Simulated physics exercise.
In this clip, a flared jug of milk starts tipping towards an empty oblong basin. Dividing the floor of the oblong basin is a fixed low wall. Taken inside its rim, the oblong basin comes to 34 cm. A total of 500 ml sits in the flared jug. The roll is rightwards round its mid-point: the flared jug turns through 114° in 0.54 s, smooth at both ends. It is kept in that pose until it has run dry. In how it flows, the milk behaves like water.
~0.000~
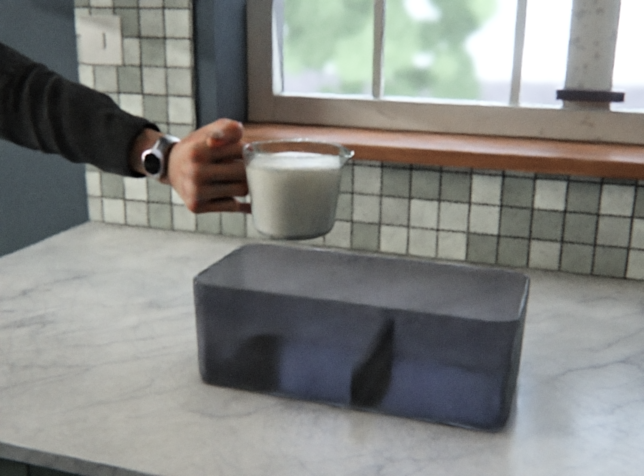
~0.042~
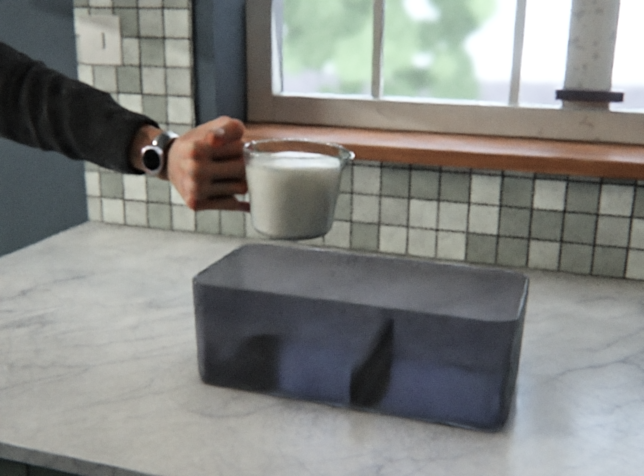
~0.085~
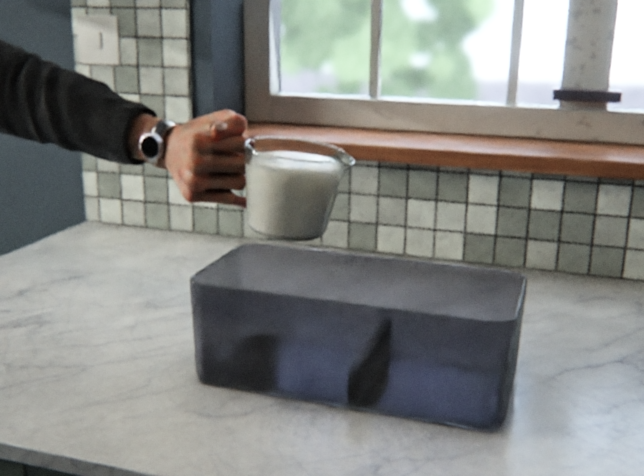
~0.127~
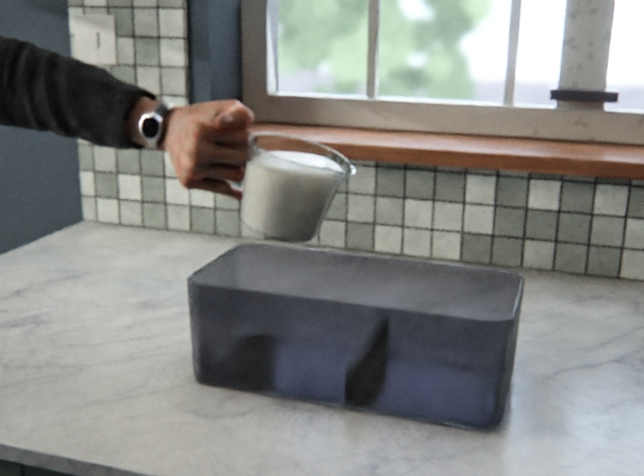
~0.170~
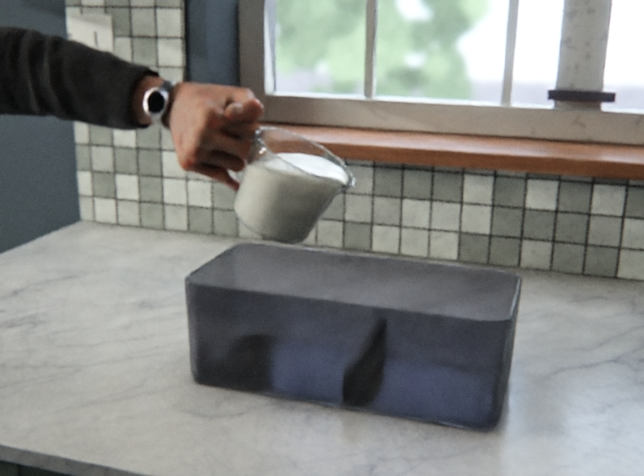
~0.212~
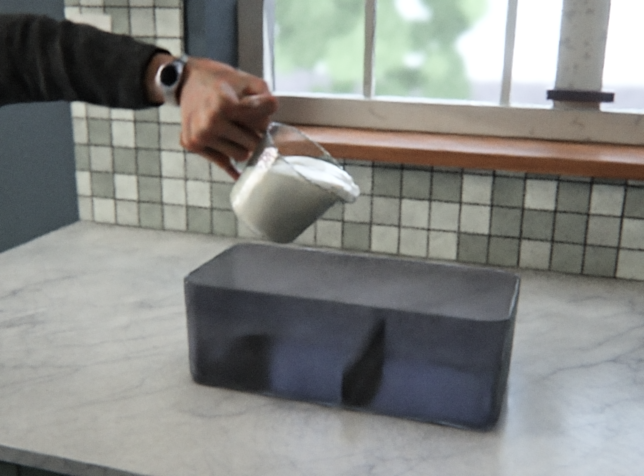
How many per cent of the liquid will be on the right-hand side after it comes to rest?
Some 48 per cent will be on the right-hand side.
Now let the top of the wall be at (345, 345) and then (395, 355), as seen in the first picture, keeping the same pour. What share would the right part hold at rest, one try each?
90 then 30 %.
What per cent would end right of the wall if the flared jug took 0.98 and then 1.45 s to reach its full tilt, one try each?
Try 1: 70 %; try 2: 75 %.
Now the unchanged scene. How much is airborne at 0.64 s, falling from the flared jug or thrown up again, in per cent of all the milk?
Estimate: Around 2 per cent.
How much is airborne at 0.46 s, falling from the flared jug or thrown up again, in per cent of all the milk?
Roughly 18 percent.
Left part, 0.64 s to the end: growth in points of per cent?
Roughly 3 percent.
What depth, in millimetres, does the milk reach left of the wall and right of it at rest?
Final levels - left approx 10 mm, right approx 12 mm.
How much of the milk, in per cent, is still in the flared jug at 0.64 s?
I reckon near 2 per cent still sits there.
After 0.46 s the tilt is 108° and 29 per cent is still to pour, 15 is left of the wall and 38 right of it.
After 0.64 s the tilt is 114° and 2 per cent is still to pour, 47 is left of the wall and 49 right of it.
After 0.83 s the tilt is 114° and 0 per cent is still to pour, 50 is left of the wall and 48 right of it.
After 1.04 s the tilt is 114° and 0 per cent is still to pour, 50 is left of the wall and 48 right of it.
In the end 50 per cent lies left of the wall, 48 right of it and 2 outside.
